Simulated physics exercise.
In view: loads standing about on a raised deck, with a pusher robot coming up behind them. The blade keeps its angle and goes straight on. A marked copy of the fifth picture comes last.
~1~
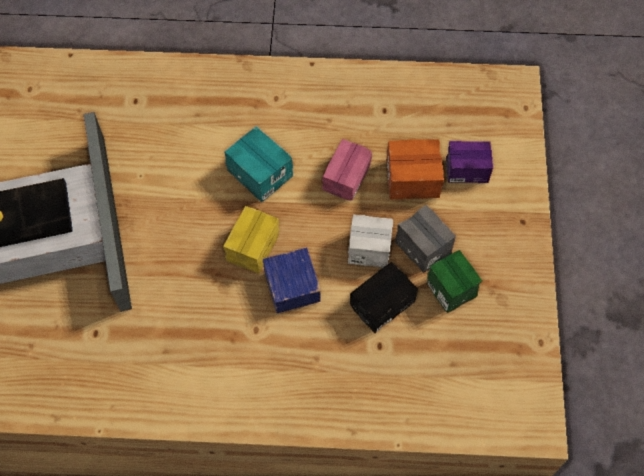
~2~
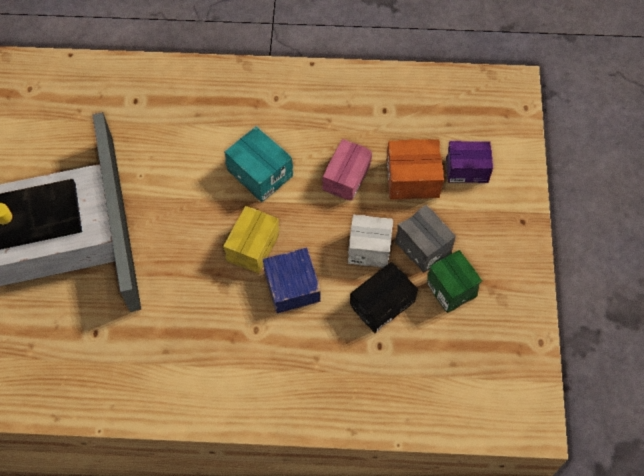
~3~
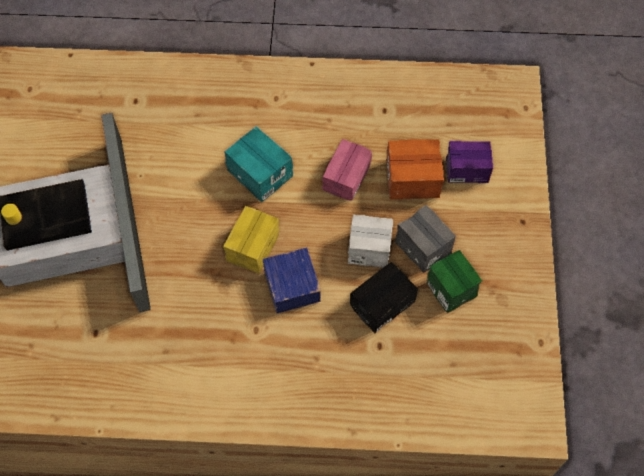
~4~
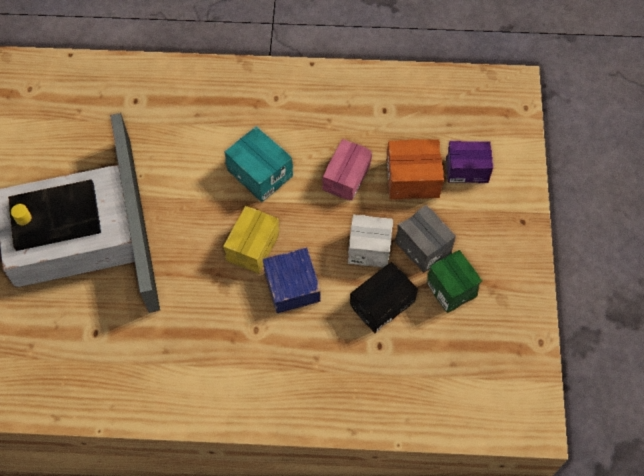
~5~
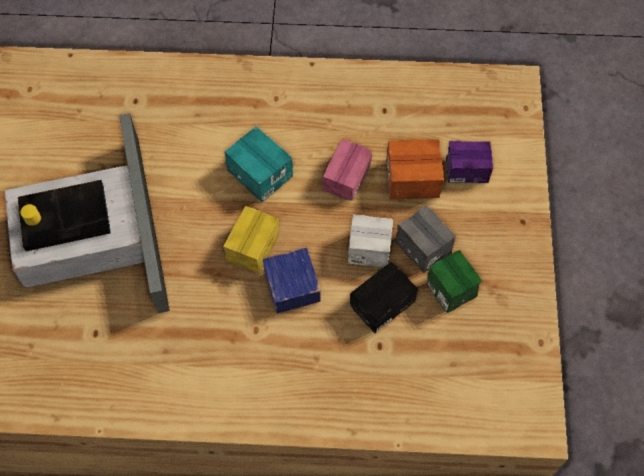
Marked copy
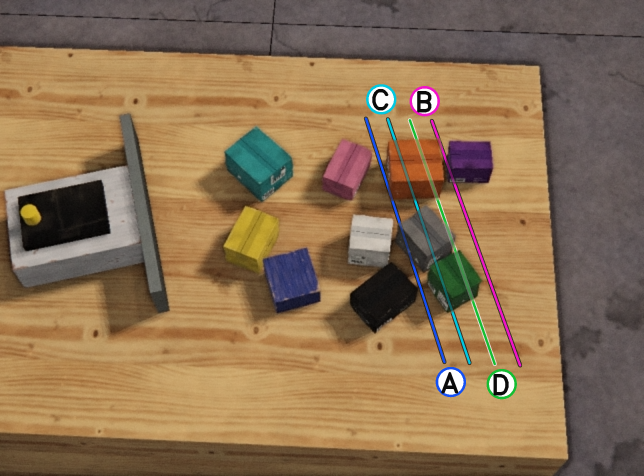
At the start, a pale machine with a wide grey blade at its front sits at the left of a wooden deck, facing a scattered group of colourful boxes. The machine then creeps steadily right, bringing more of its body into view and narrowing the gap, while the boxes stay still, untouched.
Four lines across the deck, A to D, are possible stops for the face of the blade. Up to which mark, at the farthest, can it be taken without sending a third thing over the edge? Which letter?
No farther than D.
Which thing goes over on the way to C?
It is the purple box.
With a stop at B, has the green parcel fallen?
Yes.
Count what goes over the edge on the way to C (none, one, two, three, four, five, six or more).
One.
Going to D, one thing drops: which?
The purple box goes over.
On the copy, A at (403, 232); B at (473, 235); C at (426, 233); D at (450, 234).
On D. First, robot (182, 217); turquoise parcel (279, 165); blue crate (308, 282).
Then, robot (295, 222); purple box (501, 157); grey parcel (470, 232).
Finally, robot (382, 225); purple box over the edge; grey parcel (553, 228); one fallen.
By contrast, A is within the limit but short; B drops four; C is within the limit but short.
